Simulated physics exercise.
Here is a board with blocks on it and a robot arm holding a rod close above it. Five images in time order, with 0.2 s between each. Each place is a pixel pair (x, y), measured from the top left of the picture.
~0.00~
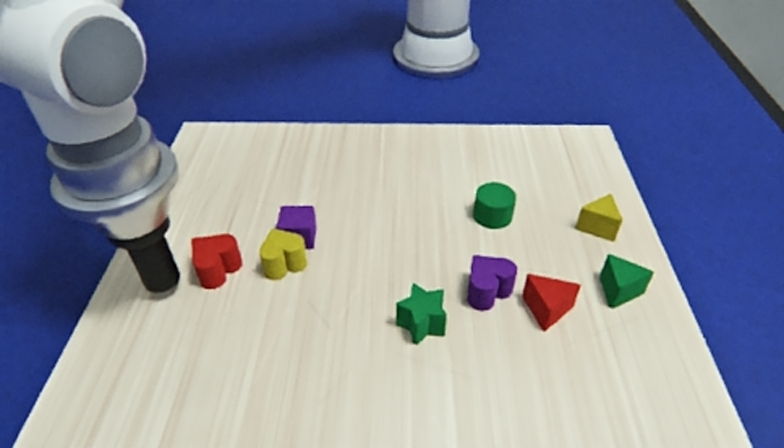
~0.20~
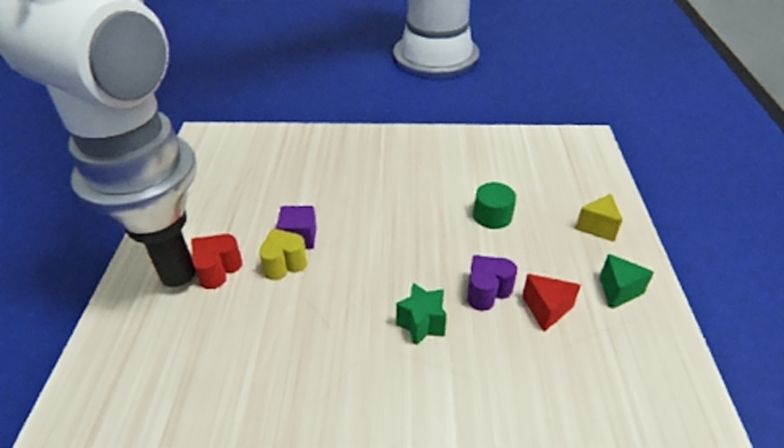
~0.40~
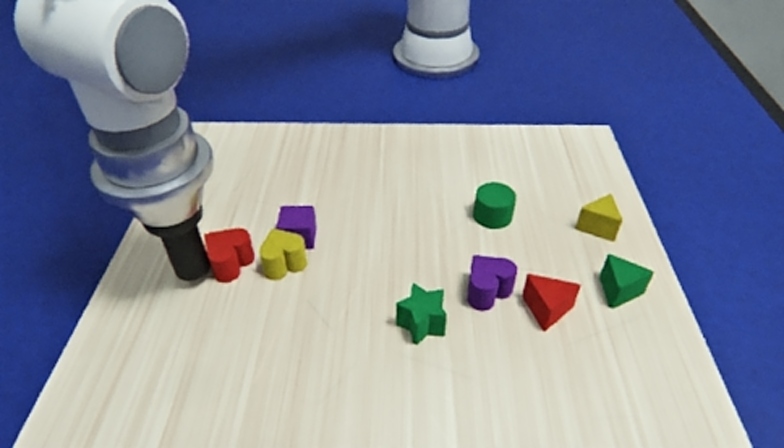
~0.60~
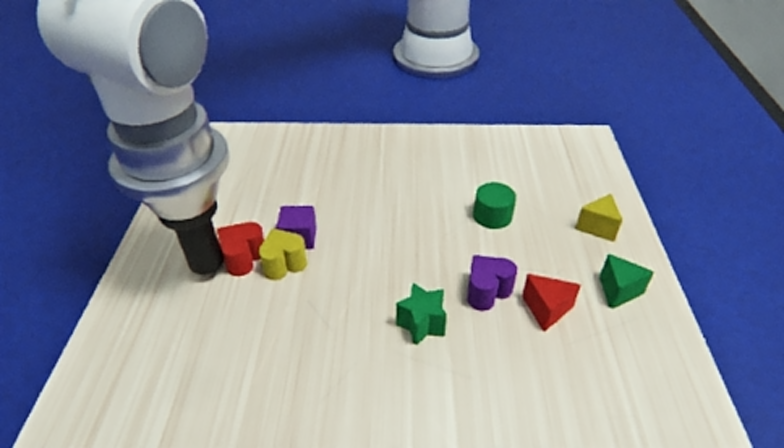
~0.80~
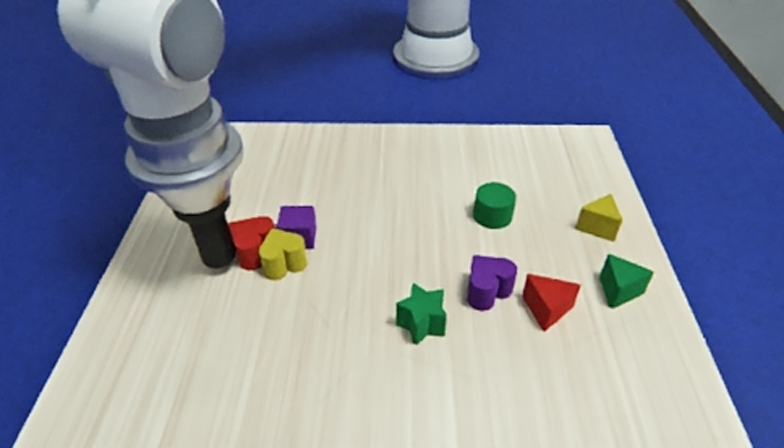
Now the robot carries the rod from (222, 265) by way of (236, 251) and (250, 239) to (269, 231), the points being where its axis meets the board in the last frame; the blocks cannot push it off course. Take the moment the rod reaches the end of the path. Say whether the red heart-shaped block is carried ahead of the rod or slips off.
The rod still has the red heart-shaped block in front of it when the path ends.
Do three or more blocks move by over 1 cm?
Going by the path, no.
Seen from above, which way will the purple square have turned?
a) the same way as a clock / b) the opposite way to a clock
(a)
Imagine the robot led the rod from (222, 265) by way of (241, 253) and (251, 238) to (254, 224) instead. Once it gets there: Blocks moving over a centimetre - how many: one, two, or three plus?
It should be two, as far as I can tell.
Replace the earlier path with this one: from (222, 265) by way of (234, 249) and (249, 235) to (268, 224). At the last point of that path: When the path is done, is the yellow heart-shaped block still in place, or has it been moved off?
It will remain on its spot.
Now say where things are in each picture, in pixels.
In the first picture, lower end of the rod at (163, 280), tops of blocks, red heart-shaped block at (211, 248), yellow heart-shaped block at (280, 243), purple square at (295, 216).
In the second picture, rod at (178, 274), blocks as before.
In the third picture, rod at (193, 268), red heart-shaped block at (225, 242).
In the fourth picture, rod at (207, 262), red heart-shaped block at (238, 236).
In the fifth picture, rod at (219, 256), red heart-shaped block at (250, 230), yellow heart-shaped block at (280, 243), purple square at (295, 216).
What follows on the original path. Halfway along, rod at (240, 235); red heart-shaped block at (273, 215), turned 20° clockwise; purple square at (315, 210).
At the end, rod at (267, 222); red heart-shaped block at (299, 206), turned 30° clockwise; yellow heart-shaped block not moved; purple square at (341, 206), turned 20° clockwise.
